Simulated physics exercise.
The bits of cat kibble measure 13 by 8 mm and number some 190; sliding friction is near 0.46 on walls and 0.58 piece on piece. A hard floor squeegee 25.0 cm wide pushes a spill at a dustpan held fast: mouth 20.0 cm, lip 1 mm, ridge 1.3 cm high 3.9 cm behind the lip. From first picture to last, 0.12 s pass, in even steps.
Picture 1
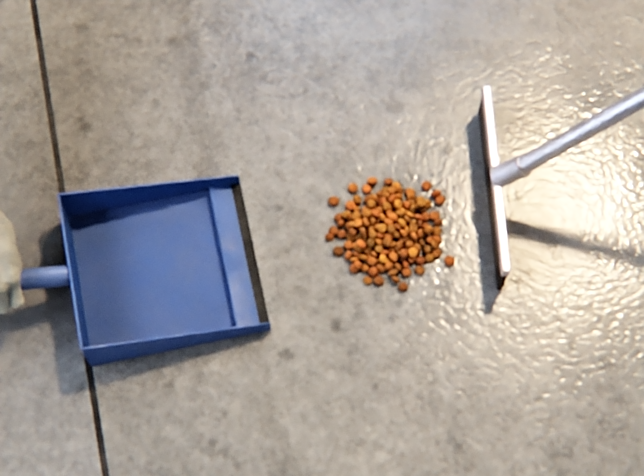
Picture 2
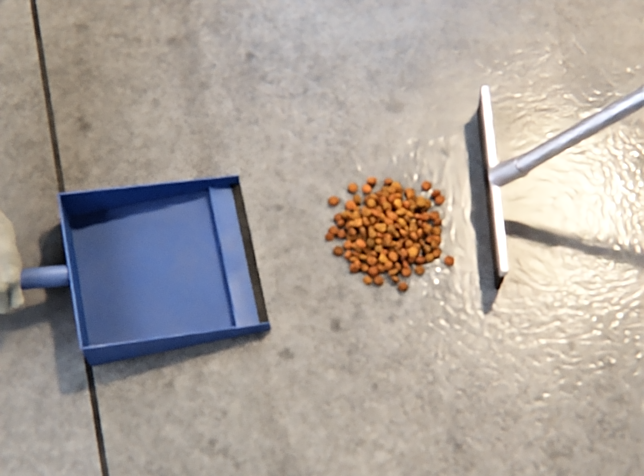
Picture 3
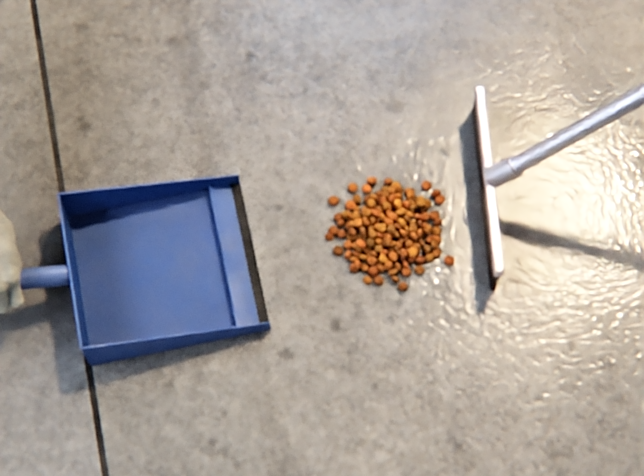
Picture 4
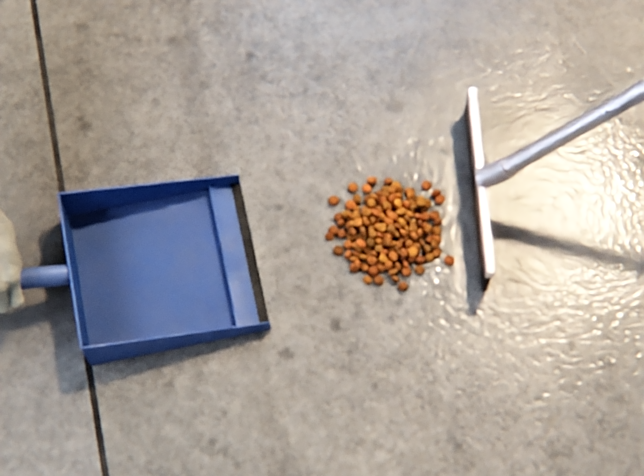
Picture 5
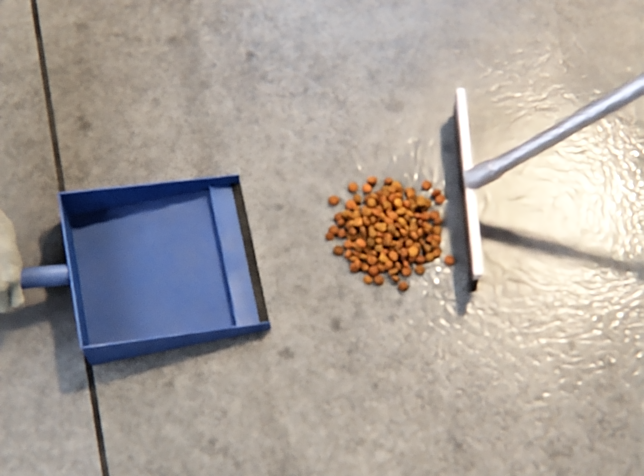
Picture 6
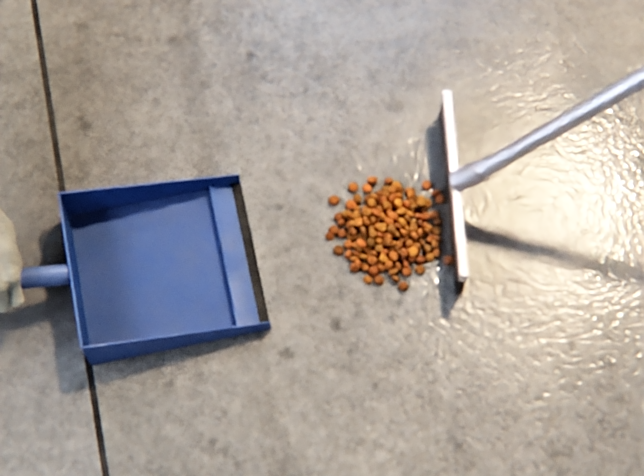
The clip opens on a blue dustpan at left, a loose pile of brown kibble in the middle and a squeegee standing on the wet floor at right. The squeegee barely shifts at first, then slides a short way left until its blade reaches the pile's right edge, while the dustpan stays still.
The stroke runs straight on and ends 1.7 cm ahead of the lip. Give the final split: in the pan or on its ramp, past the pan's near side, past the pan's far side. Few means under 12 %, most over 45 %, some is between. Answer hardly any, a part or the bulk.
Pan a part, near side hardly any, far side hardly any.
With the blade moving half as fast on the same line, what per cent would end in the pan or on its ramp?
It would be near 35 per cent.
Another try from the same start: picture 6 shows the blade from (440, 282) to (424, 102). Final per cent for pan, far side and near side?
Pan 60, far 10, near 0.
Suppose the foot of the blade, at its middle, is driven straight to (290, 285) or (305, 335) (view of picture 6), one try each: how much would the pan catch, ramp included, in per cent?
Some 25 and 10 per cent.
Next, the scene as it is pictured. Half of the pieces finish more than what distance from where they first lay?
About 18 cm.
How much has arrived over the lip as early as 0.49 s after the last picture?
About 35 per cent by then.
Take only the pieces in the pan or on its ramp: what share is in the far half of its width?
About 50 per cent.
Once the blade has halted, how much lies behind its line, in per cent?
About 0 per cent.
Then, 0.15 s after the last picture, middle of the blade 14 cm from the lip; 0 % over the lip, far side 0 %, near side 0 %.
Then, 0.26 s after the last picture, middle of the blade 6 cm from the lip; 0 % over the lip, far side 5 %, near side 0 %.
Then, 0.49 s after the last picture, middle of the blade 4 cm from the lip; 35 % over the lip, far side 5 %, near side 5 %.
In the end, pan 35 %, near side 5 %, far side 5 %, in front of the lip or behind the blade 55 %.
